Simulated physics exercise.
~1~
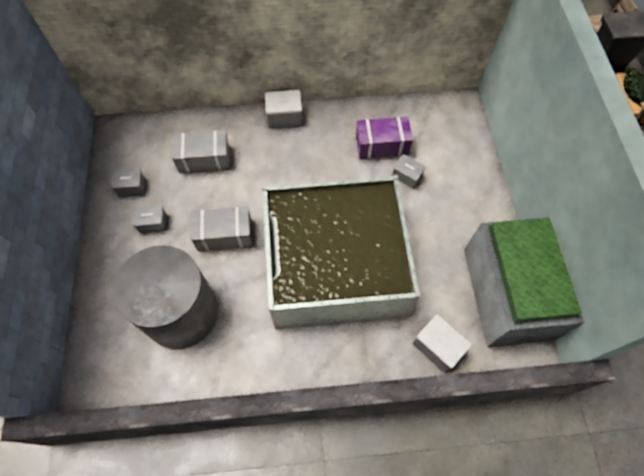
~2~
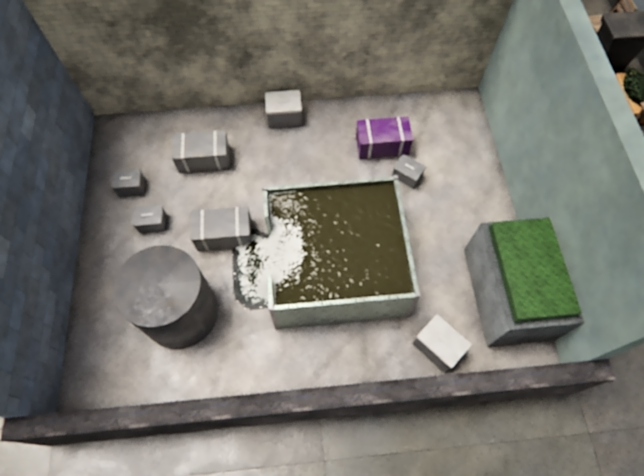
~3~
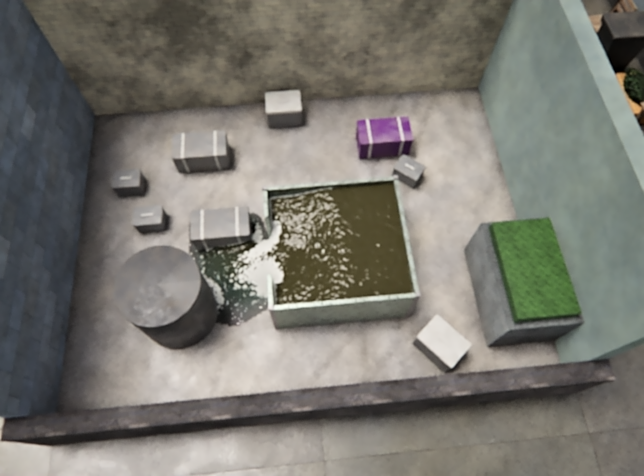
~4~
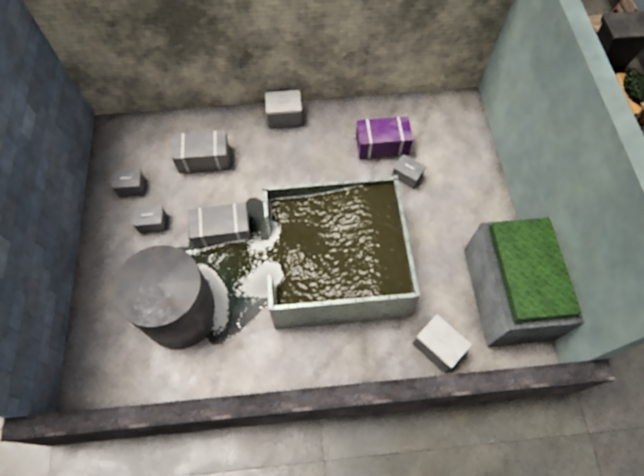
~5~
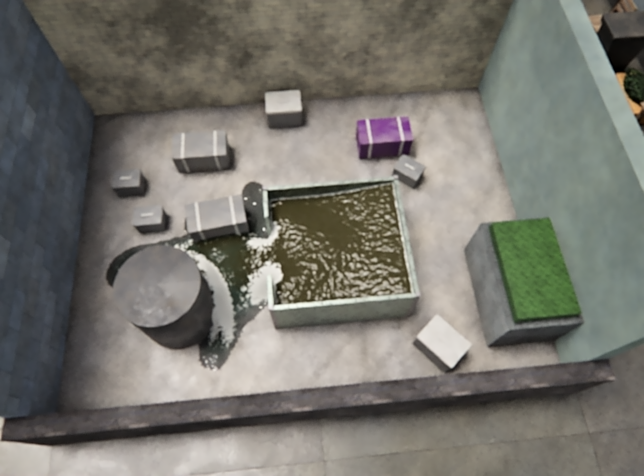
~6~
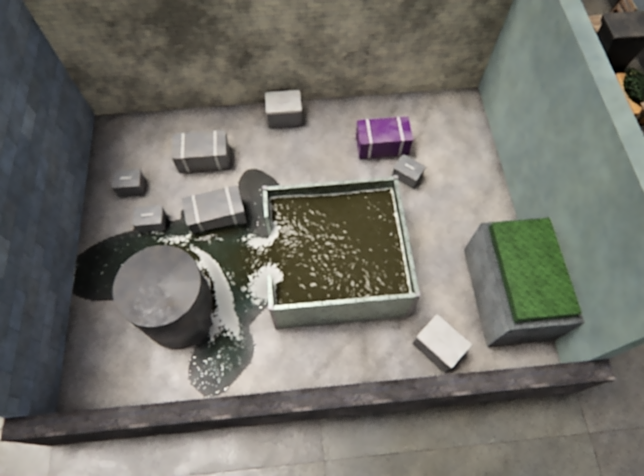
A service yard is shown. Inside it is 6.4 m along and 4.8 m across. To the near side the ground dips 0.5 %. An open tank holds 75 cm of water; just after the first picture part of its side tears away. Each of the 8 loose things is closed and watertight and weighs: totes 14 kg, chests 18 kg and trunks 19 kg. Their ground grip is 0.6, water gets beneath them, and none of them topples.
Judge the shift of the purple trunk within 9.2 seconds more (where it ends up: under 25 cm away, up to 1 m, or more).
Movement: Slight.
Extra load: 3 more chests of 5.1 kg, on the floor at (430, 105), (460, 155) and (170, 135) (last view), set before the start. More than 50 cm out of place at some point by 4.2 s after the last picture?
From first to last: Does not reach it, does not reach it, surpasses it.
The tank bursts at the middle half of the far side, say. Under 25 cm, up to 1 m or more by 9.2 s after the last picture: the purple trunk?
After that, the purple trunk is washed away.
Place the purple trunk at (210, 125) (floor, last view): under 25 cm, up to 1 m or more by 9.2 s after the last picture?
I'd say it lands far off.
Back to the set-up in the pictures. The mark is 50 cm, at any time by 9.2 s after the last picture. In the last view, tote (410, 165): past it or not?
The answer is that it fell shy of the limit.
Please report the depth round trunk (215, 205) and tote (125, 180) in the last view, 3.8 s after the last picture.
I'd put it at 5 cm and 7 cm respectively.
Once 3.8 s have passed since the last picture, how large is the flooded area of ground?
Flooded: Near 23 m2.
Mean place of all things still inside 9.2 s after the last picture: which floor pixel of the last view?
The average lands around (330, 167).
Then, 1.2 s after the last picture the purple trunk is near (385, 130), 0.0 m from its start, aground; 1 afloat.
Then, 3.8 s after the last picture the purple trunk is near (385, 130), 0.0 m from its start, aground; 0 afloat.
Then, 6.2 s after the last picture the purple trunk is near (385, 130), 0.0 m from its start, aground; 1 afloat.
Then, 9.2 s after the last picture the purple trunk is near (384, 127), 0.1 m from its start, aground; 3 afloat.
